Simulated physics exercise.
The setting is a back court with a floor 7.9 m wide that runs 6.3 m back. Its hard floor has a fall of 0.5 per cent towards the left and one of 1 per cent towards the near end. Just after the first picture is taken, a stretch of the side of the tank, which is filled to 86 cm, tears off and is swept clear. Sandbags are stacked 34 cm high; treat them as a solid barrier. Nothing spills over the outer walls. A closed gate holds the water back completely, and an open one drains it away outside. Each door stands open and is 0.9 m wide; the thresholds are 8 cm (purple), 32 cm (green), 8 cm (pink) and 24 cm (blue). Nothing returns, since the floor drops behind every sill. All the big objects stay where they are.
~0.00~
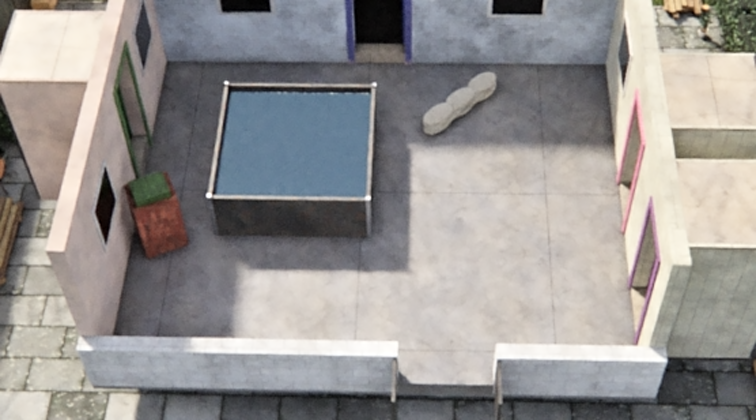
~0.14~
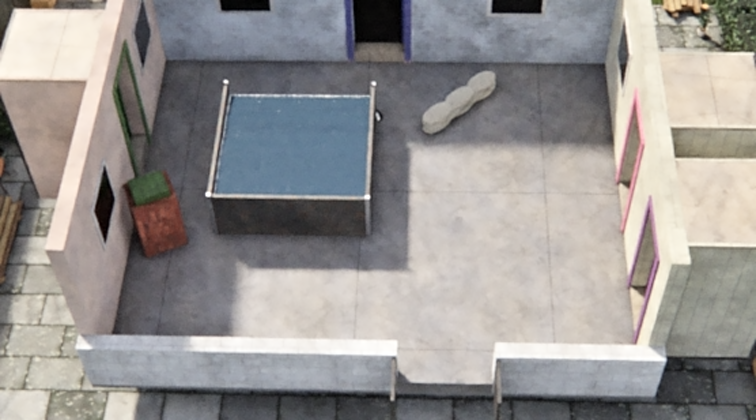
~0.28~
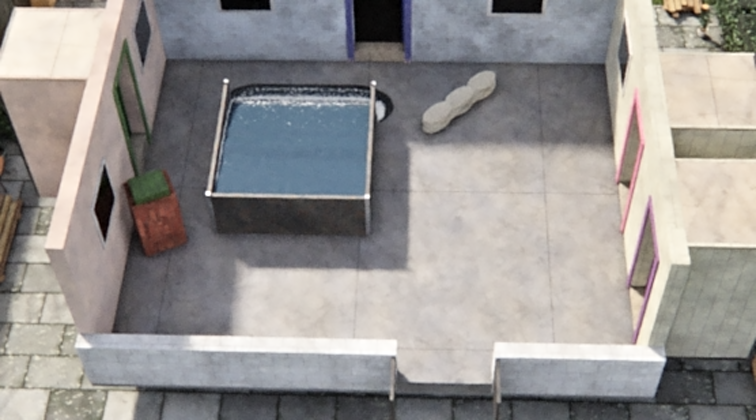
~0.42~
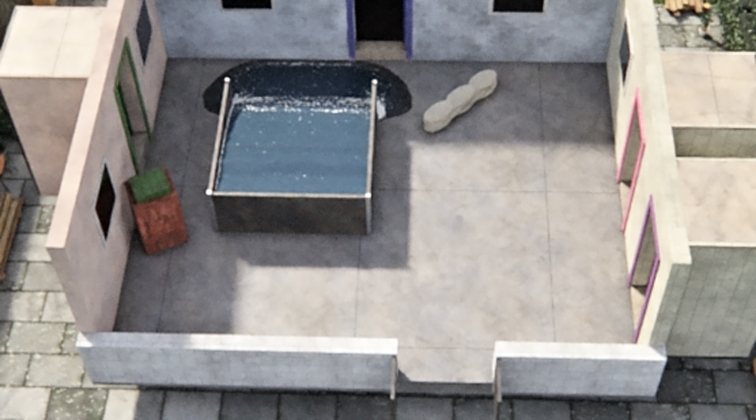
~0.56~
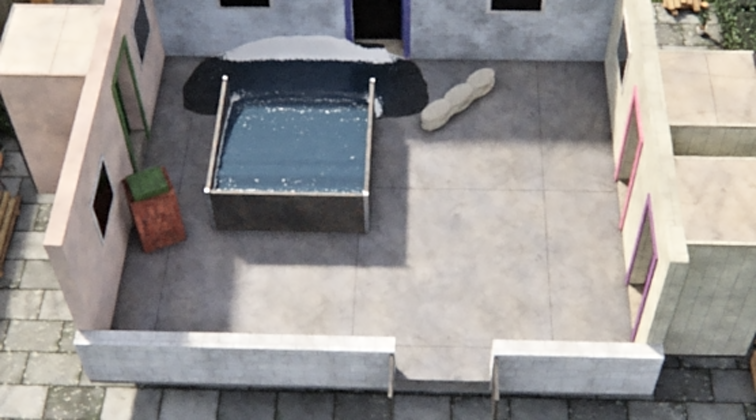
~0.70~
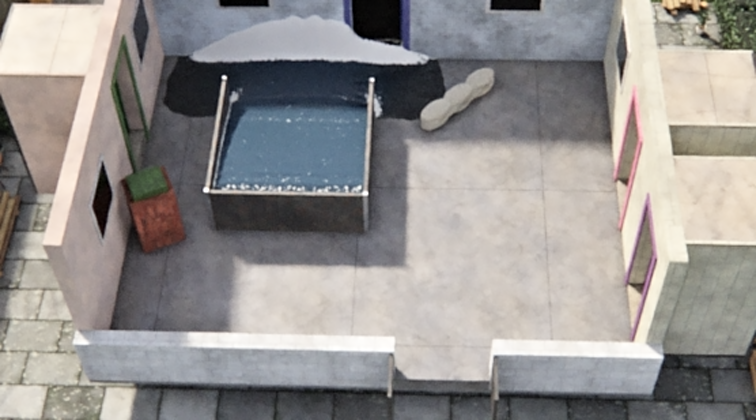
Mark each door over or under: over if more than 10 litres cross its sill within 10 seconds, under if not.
Marks: Purple door: Under; green door: Under; pink door: Under; blue door: Over.
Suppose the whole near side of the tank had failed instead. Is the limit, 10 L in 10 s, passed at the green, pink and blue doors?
Green: Within the limit; pink: Exceeding the limit; blue: Within the limit.
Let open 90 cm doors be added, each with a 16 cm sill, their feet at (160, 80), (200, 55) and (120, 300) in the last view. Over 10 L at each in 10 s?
First doorway gets there, second gets there, third falls short.
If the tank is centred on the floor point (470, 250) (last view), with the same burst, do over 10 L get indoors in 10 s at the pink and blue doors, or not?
So the pink door tops the limit and the blue door tops the limit.
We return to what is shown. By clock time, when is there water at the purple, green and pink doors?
So purple at 4.0 s, green at 1.8 s, and pink at 3.0 s.
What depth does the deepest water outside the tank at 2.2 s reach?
Max depth: About 62 centimetres.
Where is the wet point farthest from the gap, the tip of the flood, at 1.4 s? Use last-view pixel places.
That's around (535, 67) in the last picture.
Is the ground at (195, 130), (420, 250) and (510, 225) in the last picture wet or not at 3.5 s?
Soaked, untouched, untouched.
After 1.4 s water covers 15 % of the floor and is deepest (63 cm) near (303, 64); purple door not reached, green door not reached, pink door not reached, blue door 47 cm at the sill, 61 L in.
After 2.2 s water covers 30 % of the floor and is deepest (62 cm) near (174, 62); purple door not reached, green door 11 cm at the sill, 0 L in, pink door not reached, blue door 41 cm at the sill, 154 L in.
After 3.5 s water covers 55 % of the floor and is deepest (46 cm) near (212, 206); purple door not reached, green door 17 cm at the sill, 0 L in, pink door 6 cm at the sill, 0 L in, blue door 22 cm at the sill, 196 L in.
After 6.0 s water covers 90 % of the floor and is deepest (25 cm) near (218, 164); purple door 3 cm at the sill, 0 L in, green door 23 cm at the sill, 0 L in, pink door 5 cm at the sill, 0 L in, blue door 14 cm at the sill, 198 L in.
After 10.0 s water covers 95 % of the floor and is deepest (21 cm) near (134, 214); purple door 9 cm at the sill, 0 L in, green door 16 cm at the sill, 0 L in, pink door 2 cm at the sill, 0 L in, blue door 14 cm at the sill, 198 L in.
